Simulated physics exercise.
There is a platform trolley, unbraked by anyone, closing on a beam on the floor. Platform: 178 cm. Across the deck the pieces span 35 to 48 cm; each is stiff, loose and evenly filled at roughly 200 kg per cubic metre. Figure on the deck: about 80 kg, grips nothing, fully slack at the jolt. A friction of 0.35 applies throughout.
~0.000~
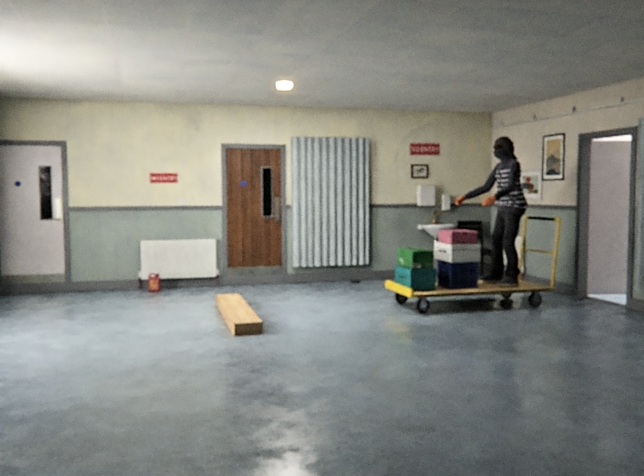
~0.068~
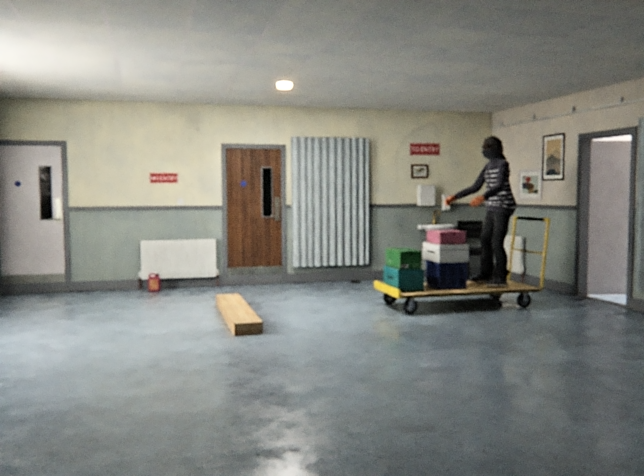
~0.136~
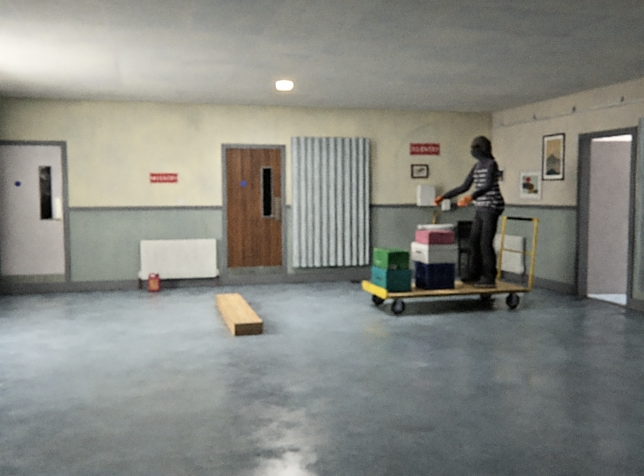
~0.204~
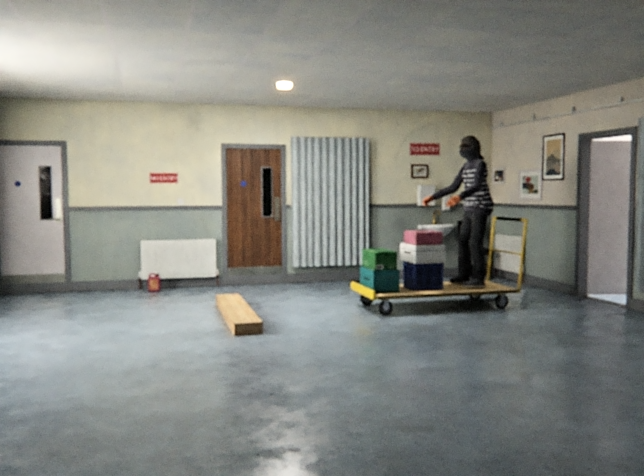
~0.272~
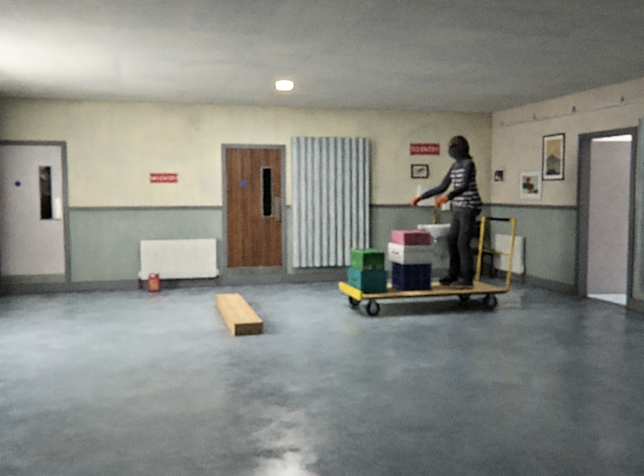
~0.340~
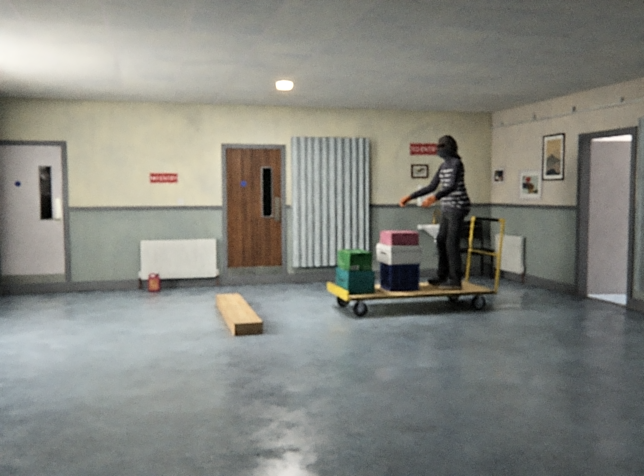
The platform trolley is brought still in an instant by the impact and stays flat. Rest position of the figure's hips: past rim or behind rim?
Short of the edge.
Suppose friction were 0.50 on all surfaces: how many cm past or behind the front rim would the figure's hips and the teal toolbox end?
Both stay short of the rim, the hips by 80 cm and the teal one by 20 cm.
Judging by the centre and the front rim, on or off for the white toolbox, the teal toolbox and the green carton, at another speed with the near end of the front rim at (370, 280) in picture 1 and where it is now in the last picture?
Result: White kept; teal kept; green lost.
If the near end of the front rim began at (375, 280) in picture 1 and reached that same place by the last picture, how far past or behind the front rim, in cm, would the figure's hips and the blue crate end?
In that run, the hips end up 80 cm back from the front rim and blue ends up 50 cm back.
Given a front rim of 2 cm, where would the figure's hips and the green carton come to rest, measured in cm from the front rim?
Rest positions from the front rim: Hips 60 cm behind; green 120 cm past.
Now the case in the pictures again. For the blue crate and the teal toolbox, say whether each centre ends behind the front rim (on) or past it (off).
Result - blue: Stays; teal: Stays.
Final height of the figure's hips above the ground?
Around 65 centimetres high.
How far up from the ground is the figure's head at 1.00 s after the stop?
About 60 cm above the ground.
After 0.84 s the deck stops.
After 1.39 s the figure's hips are 72 cm behind the rim, near (304, 256) in the last picture's view.
After 1.84 s the figure's hips are 76 cm behind the rim, near (307, 257) in the last picture's view.
When all is still (2.5 s), past the rim, white toolbox, green carton and pink carton; behind it, blue crate, teal toolbox and the figure's hips.
